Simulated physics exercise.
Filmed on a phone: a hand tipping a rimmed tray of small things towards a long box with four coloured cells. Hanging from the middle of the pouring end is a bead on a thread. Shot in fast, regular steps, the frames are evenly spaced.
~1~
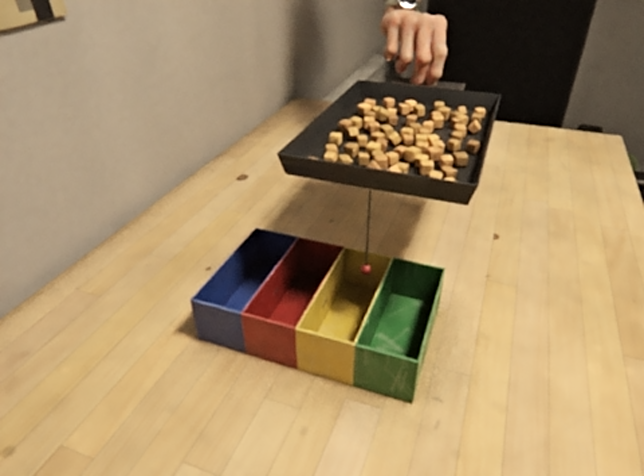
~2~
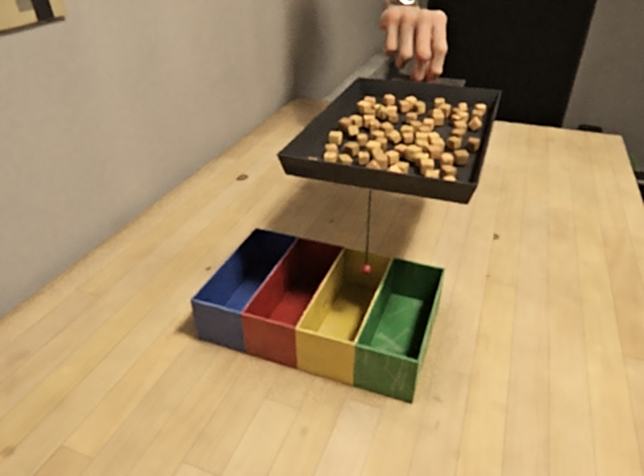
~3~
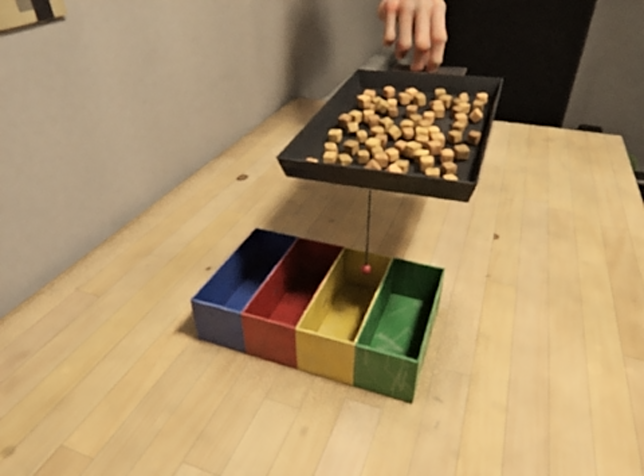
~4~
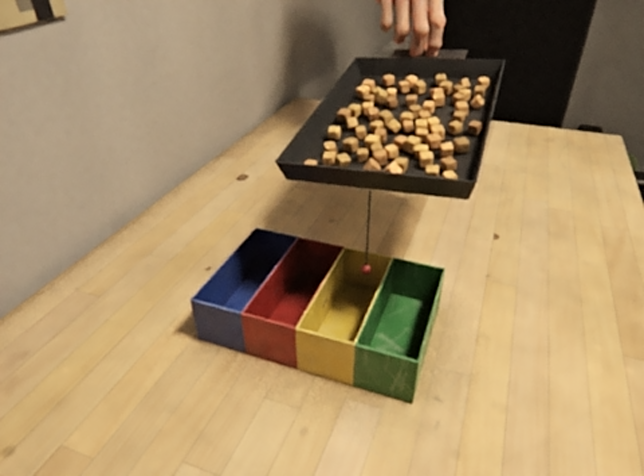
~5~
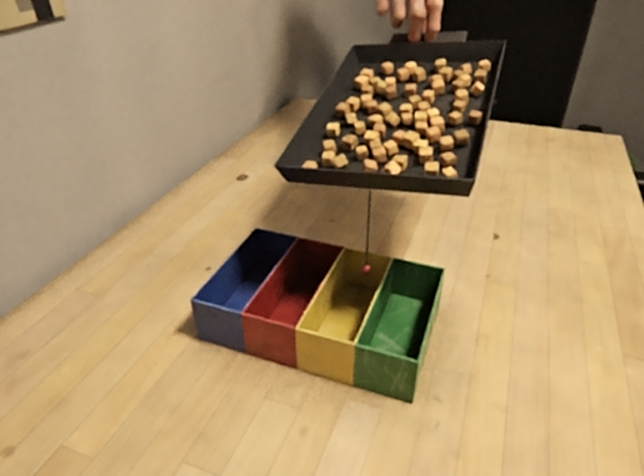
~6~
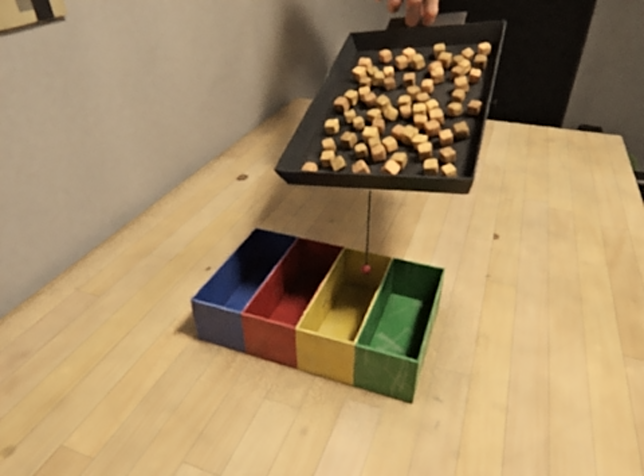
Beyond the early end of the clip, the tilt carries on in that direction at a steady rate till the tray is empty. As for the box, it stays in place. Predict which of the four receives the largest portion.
The red one receives the largest portion.
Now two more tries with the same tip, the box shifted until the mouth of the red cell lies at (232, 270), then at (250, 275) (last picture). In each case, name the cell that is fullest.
The first time it is the yellow cell; the second time it is the cell in yellow.
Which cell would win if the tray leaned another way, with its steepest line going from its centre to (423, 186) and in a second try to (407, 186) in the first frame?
So the first one goes to the cell in green and the second to that green cell.
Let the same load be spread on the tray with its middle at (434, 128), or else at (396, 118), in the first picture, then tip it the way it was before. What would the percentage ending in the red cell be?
Roughly 50 per cent, then 50 per cent.
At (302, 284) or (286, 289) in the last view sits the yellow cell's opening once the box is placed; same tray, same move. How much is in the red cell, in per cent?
30 %, 20 %.
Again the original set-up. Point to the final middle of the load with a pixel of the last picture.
Near (280, 328), more or less.
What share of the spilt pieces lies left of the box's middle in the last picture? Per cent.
I'd guess close to 100 %.
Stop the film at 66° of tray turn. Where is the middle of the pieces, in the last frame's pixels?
I'd mark it close to (338, 138).
Shortly afterwards, tray tipped steeply; all but a few on the tray; only a few falling or outside the box.
Next, tray tipped past a quarter turn; all but a few on the tray; only a few in the green cell; only a few in the red cell; only a few in the blue cell; a little falling or outside the box.
Some moments later, tray tipped past a quarter turn; near a third in the red cell; near a quarter in the blue cell; near a quarter in the yellow cell; only a few in the green cell; a little falling or outside the box.
In the end, tray tipped past a quarter turn; near a third in the red cell; near a quarter in the blue cell; near a quarter in the yellow cell; only a few in the green cell; a little outside the box.
